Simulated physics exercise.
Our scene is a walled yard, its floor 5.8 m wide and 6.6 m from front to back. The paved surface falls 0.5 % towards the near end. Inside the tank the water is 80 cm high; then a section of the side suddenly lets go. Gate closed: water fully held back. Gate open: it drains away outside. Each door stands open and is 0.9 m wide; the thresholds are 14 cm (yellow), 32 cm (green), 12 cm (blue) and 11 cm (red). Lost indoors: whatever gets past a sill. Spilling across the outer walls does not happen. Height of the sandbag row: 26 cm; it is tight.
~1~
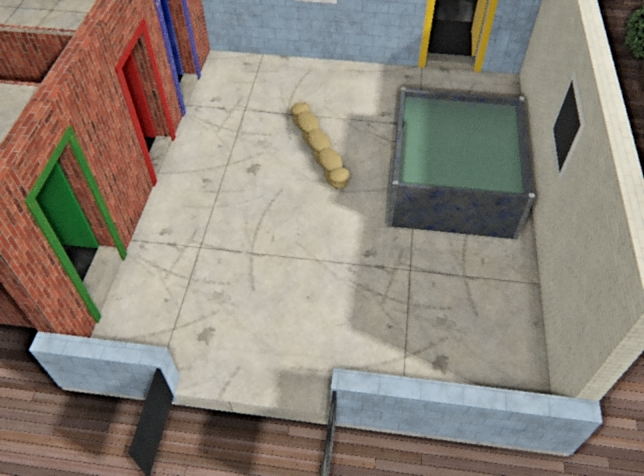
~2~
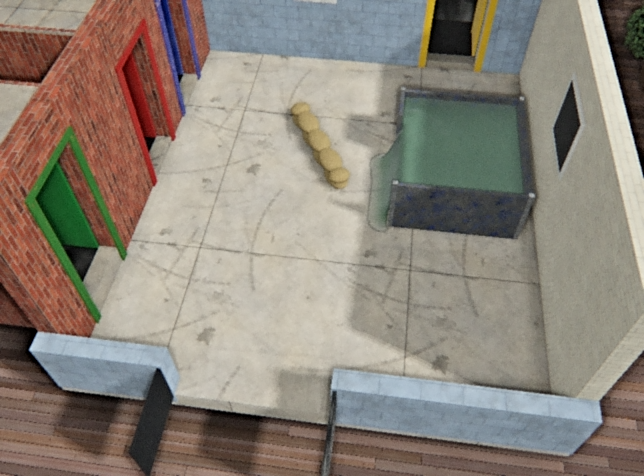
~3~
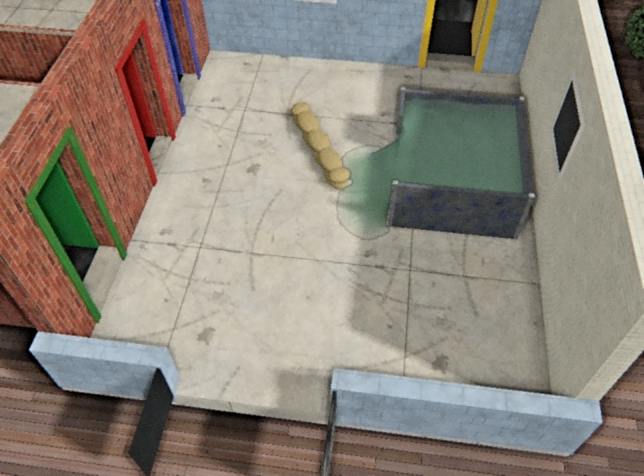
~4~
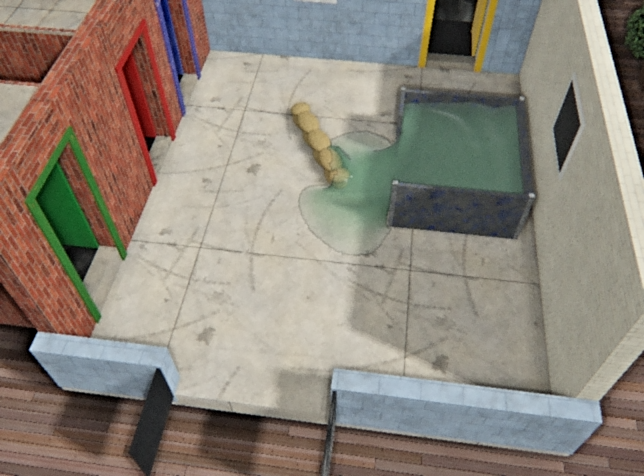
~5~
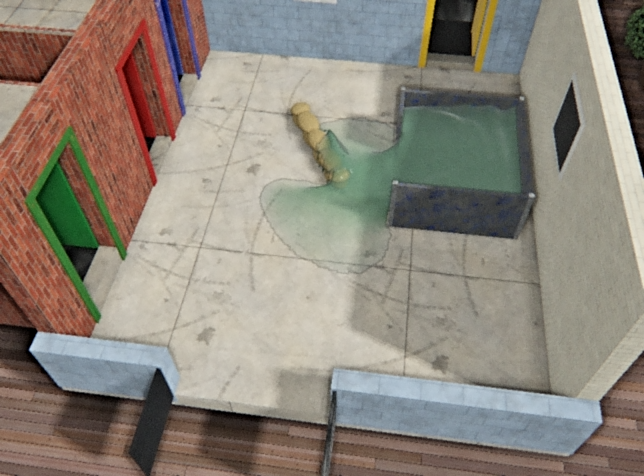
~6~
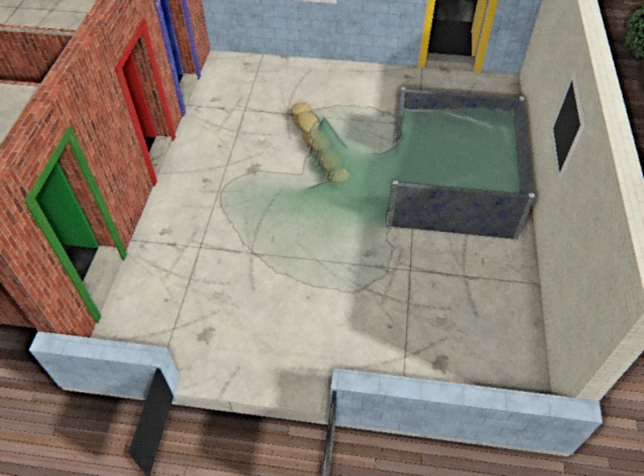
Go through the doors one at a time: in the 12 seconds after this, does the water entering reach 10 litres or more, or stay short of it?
My prediction: Yellow door: Beneath the limit; green door: Beneath the limit; blue door: Beneath the limit; red door: Above the limit.
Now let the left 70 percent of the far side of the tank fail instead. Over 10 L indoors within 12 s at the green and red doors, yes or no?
Result against the limit at green: Limit held; result at red: Limit held.
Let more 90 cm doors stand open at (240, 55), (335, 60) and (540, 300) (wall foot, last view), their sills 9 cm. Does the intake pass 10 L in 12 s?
First doorway gets there, second gets there, third falls short.
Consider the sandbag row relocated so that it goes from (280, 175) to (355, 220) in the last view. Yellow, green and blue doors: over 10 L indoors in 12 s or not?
Against the limit, the yellow door stays within it, the green door stays within it and the blue door goes beyond it.
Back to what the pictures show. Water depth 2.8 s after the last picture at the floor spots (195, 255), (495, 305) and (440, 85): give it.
Spot by spot: Some 6, 0, then 6 cm.
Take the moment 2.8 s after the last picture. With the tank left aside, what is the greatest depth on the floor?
Peak depth: Approx. 23 cm.
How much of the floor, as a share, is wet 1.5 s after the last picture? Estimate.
Roughly 60 % of the floor is wet.
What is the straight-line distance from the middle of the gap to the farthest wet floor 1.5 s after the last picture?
Roughly 5.0 metres out.
Then, 0.7 s after the last picture water covers 45 % of the floor and is deepest (49 cm) near (353, 187); yellow door not reached, green door not reached, blue door not reached, red door 8 cm at the sill, 0 L in.
Then, 1.5 s after the last picture water covers 60 % of the floor and is deepest (50 cm) near (87, 350); yellow door 2 cm at the sill, 0 L in, green door 24 cm at the sill, 0 L in, blue door 6 cm at the sill, 0 L in, red door 20 cm at the sill, 7 L in.
Then, 2.8 s after the last picture water covers 65 % of the floor and is deepest (23 cm) near (120, 269); yellow door 6 cm at the sill, 0 L in, green door 21 cm at the sill, 0 L in, blue door 10 cm at the sill, 1 L in, red door 11 cm at the sill, 28 L in.
Then, 6.3 s after the last picture water covers 90 % of the floor and is deepest (14 cm) near (287, 125); yellow door 6 cm at the sill, 0 L in, green door 9 cm at the sill, 0 L in, blue door 8 cm at the sill, 4 L in, red door 10 cm at the sill, 30 L in.
Then, 11.3 s after the last picture water covers 95 % of the floor and is deepest (11 cm) near (474, 413); yellow door 5 cm at the sill, 0 L in, green door 5 cm at the sill, 0 L in, blue door 5 cm at the sill, 4 L in, red door 5 cm at the sill, 30 L in.
